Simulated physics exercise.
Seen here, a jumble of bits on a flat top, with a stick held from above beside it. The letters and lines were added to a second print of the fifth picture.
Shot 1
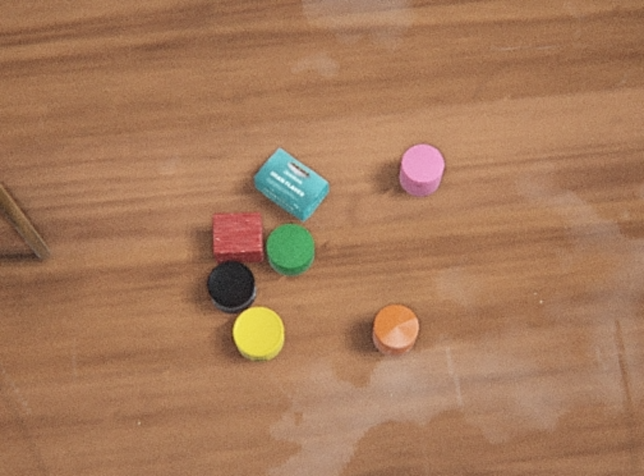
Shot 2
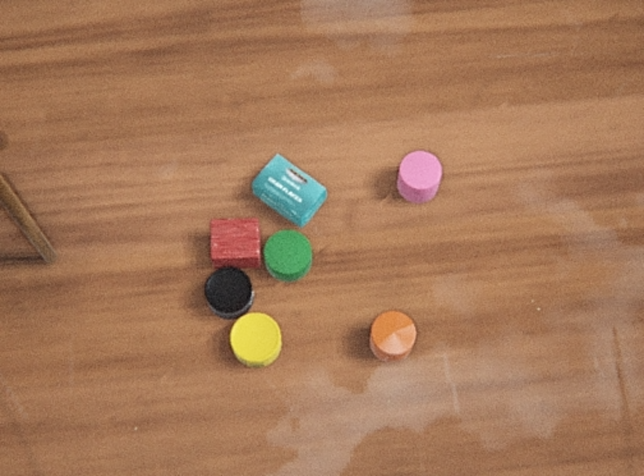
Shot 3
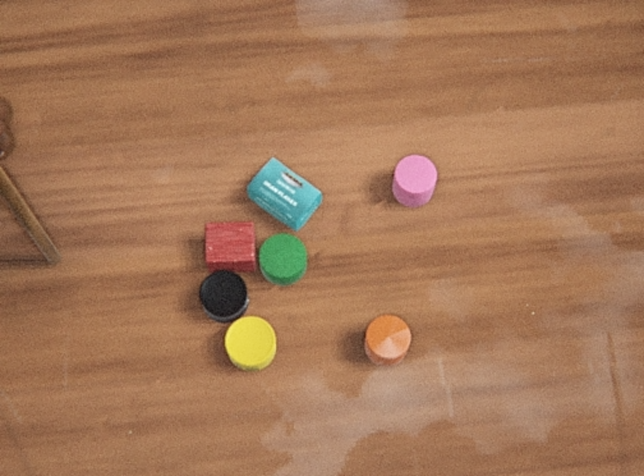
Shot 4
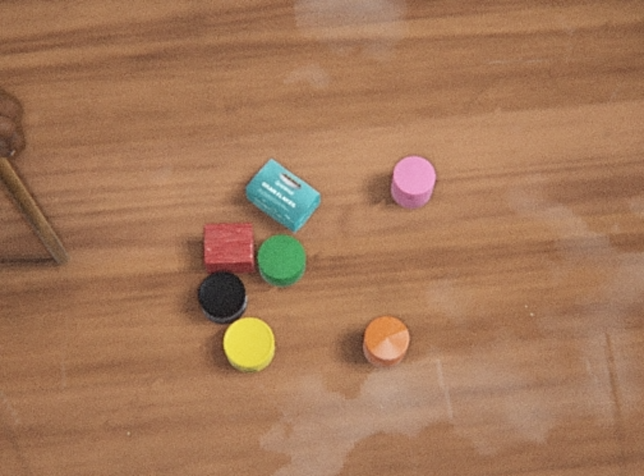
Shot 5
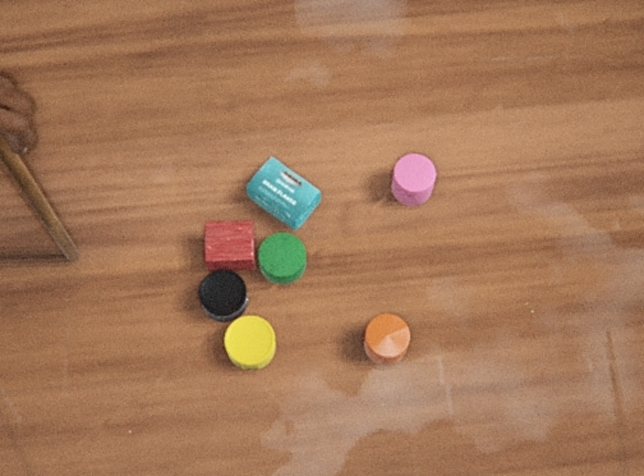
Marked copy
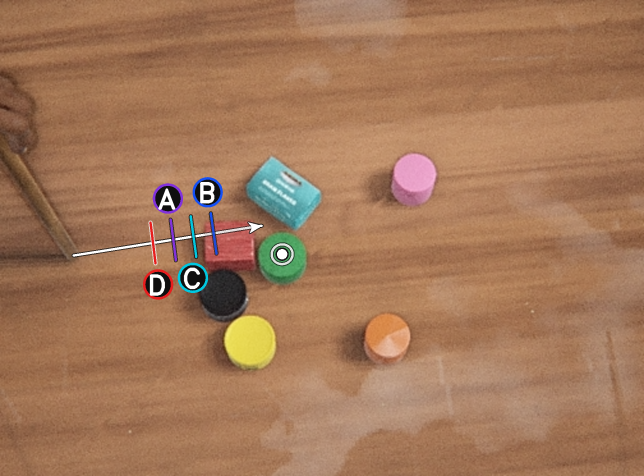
On a wooden tabletop, a hand at the left edge edging a stick slightly rightward beside a still cluster of small colourful objects.
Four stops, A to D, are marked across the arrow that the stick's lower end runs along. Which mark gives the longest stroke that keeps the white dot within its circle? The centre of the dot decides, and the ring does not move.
No farther than B.
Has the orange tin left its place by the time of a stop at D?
No.
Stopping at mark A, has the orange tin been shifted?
No.
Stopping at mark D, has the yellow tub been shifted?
By then, no.
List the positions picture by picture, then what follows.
The first picture shows black jar (233, 288); green pot (290, 250); orange tin (395, 331).
The second picture shows orange tin (393, 337); pink tin (419, 178).
The third picture shows turquoise packet (284, 195); yellow tub (251, 344).
The fourth picture shows red block (229, 249); black jar (223, 298).
The fifth picture shows green pot (282, 259); orange tin (387, 340); pink tin (414, 180).
On the marked copy, A at (174, 240); B at (214, 233); C at (194, 236); D at (153, 243); the arrow from (73, 256) to (261, 225); the white dot at (282, 254).
Taking B. A third of the way, foot of the stick (126, 248).
Two thirds of the way, foot of the stick (178, 239).
When it is over, foot of the stick (214, 234); red block (238, 248); the dot is still in its ring.
As for the rest, A keeps the dot in but is short; C keeps the dot in but is short; D keeps the dot in but is short.
